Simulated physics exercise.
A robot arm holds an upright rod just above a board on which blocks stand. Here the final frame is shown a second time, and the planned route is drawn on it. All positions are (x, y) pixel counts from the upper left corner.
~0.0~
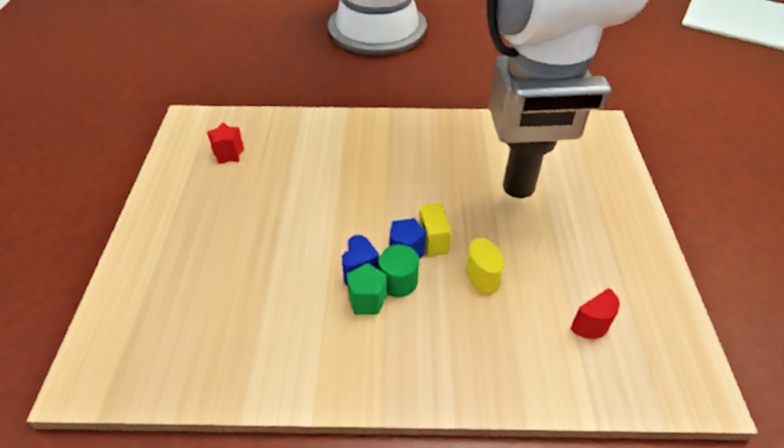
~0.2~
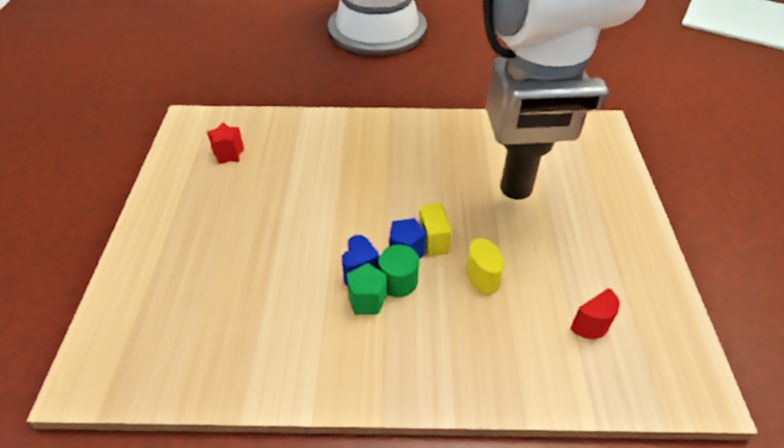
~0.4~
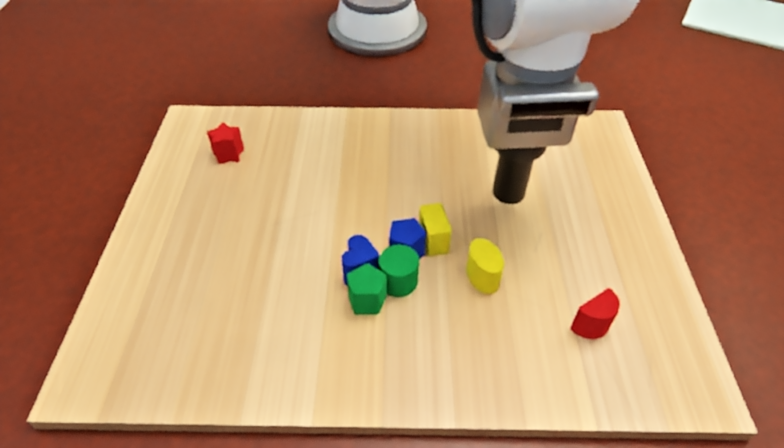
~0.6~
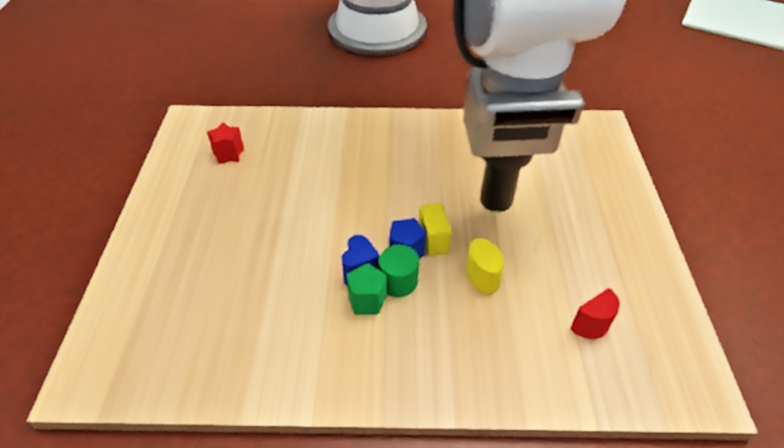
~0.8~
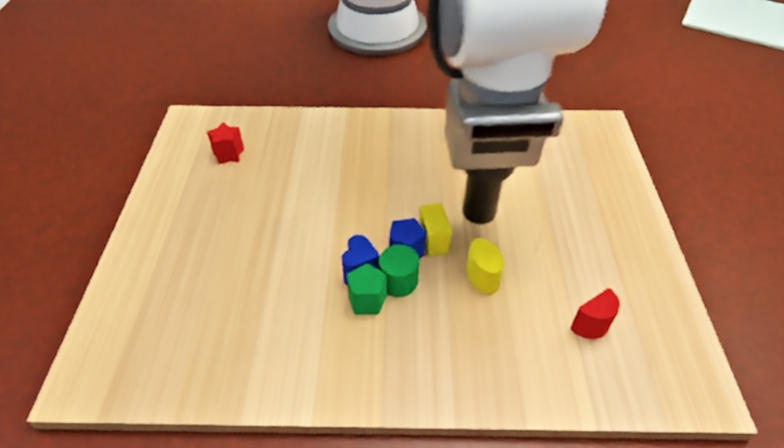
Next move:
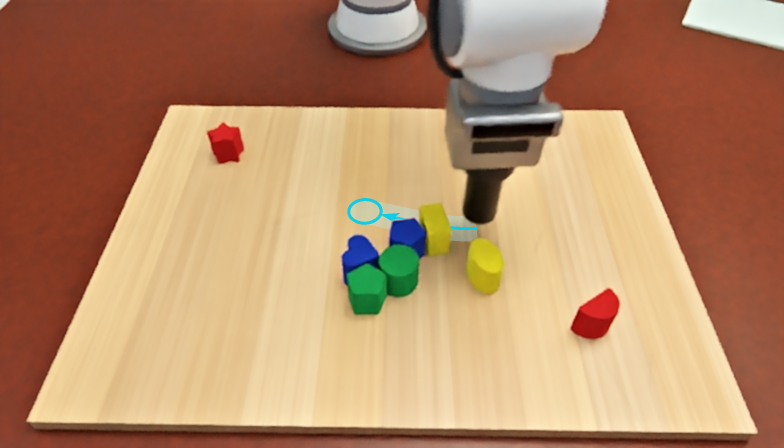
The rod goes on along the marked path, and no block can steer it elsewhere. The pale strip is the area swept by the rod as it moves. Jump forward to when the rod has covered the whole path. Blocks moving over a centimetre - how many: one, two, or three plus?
Shifted over 1 cm: Two.
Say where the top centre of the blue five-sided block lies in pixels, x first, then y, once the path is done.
It comes to (383, 237).
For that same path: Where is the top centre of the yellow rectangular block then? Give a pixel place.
I expect it at (390, 216).
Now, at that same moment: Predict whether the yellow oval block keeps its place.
By the last moment, the yellow oval block will still be in its place.
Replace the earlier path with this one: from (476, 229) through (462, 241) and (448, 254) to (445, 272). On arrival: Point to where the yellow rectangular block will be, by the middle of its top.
It should be at (418, 230) by then.
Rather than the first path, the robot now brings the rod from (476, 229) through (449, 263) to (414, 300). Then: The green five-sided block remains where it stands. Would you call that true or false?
False.
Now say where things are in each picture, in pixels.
The first picture shows lower end of the rod (519, 188), tops of blocks, blue heart (359, 250), green circular block (399, 260), blue five-sided block (407, 230), yellow rectangular block (435, 218), yellow oval block (487, 255).
The second picture shows rod (516, 189), blocks as before.
The third picture shows rod (509, 193), blocks as before.
The fourth picture shows rod (496, 201), blocks as before.
The fifth picture shows rod (479, 213), blue heart (359, 250), green circular block (399, 260), blue five-sided block (407, 230), yellow rectangular block (435, 218), yellow oval block (487, 255).
The drawn path runs from (476, 229) by way of (419, 223) to (365, 211).
The first path, step by step. One third of the way, rod (439, 210); blue five-sided block (399, 233); yellow rectangular block (418, 218), turned 30° anticlockwise.
Two thirds of the way, rod (400, 203); green circular block (396, 264); blue five-sided block (383, 237), turned 40° anticlockwise; yellow rectangular block (391, 216), turned 60° anticlockwise.
At the end, rod (364, 195); blue heart (356, 252); green circular block (396, 264); blue five-sided block (383, 237), turned 45° anticlockwise; yellow rectangular block (390, 216), turned 60° anticlockwise; yellow oval block not moved.
